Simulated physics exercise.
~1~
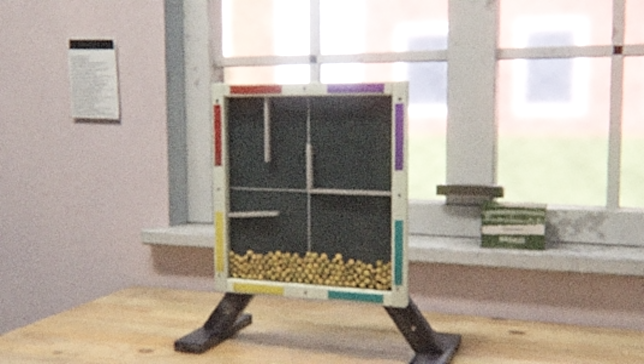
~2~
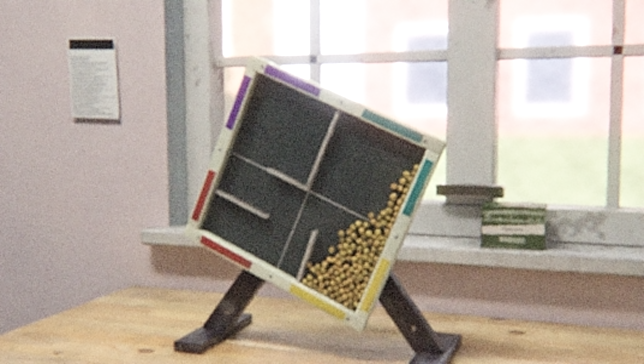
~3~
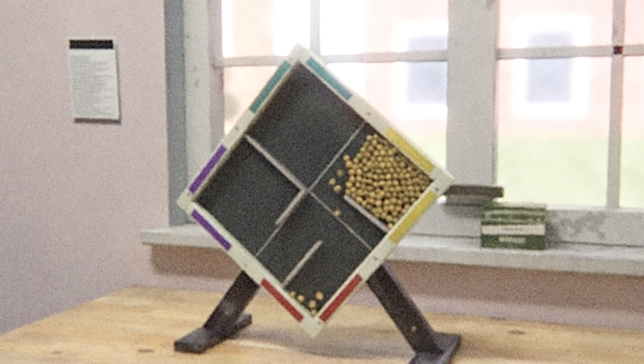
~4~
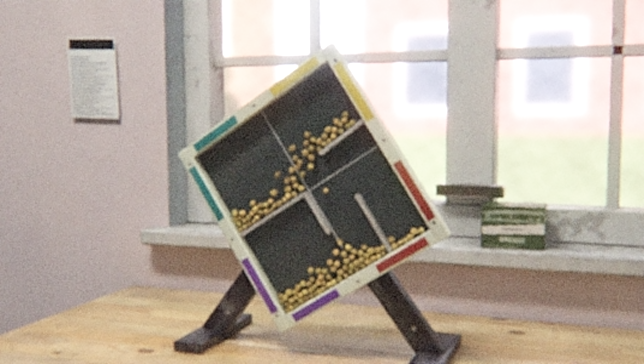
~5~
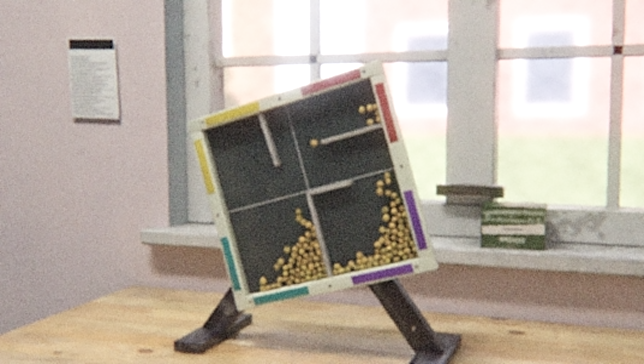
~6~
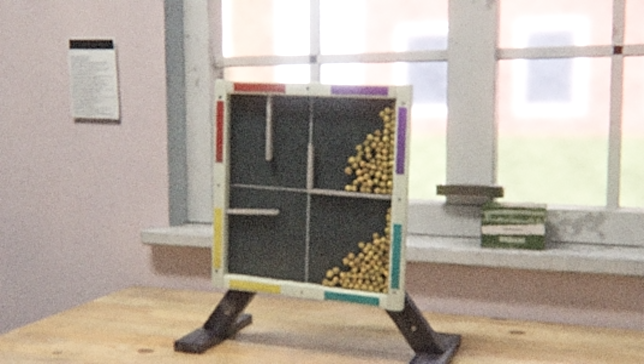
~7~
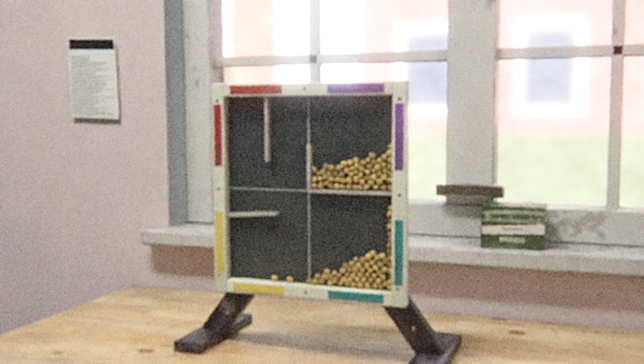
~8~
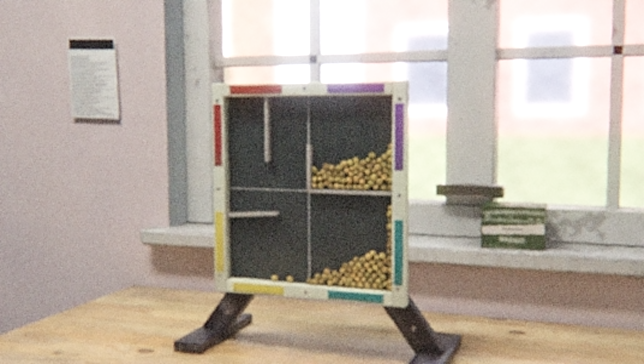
Upright maze box of pale beads spinning a full turn counterclockwise on a table, beads tumbling and settling in the right-hand quarters.
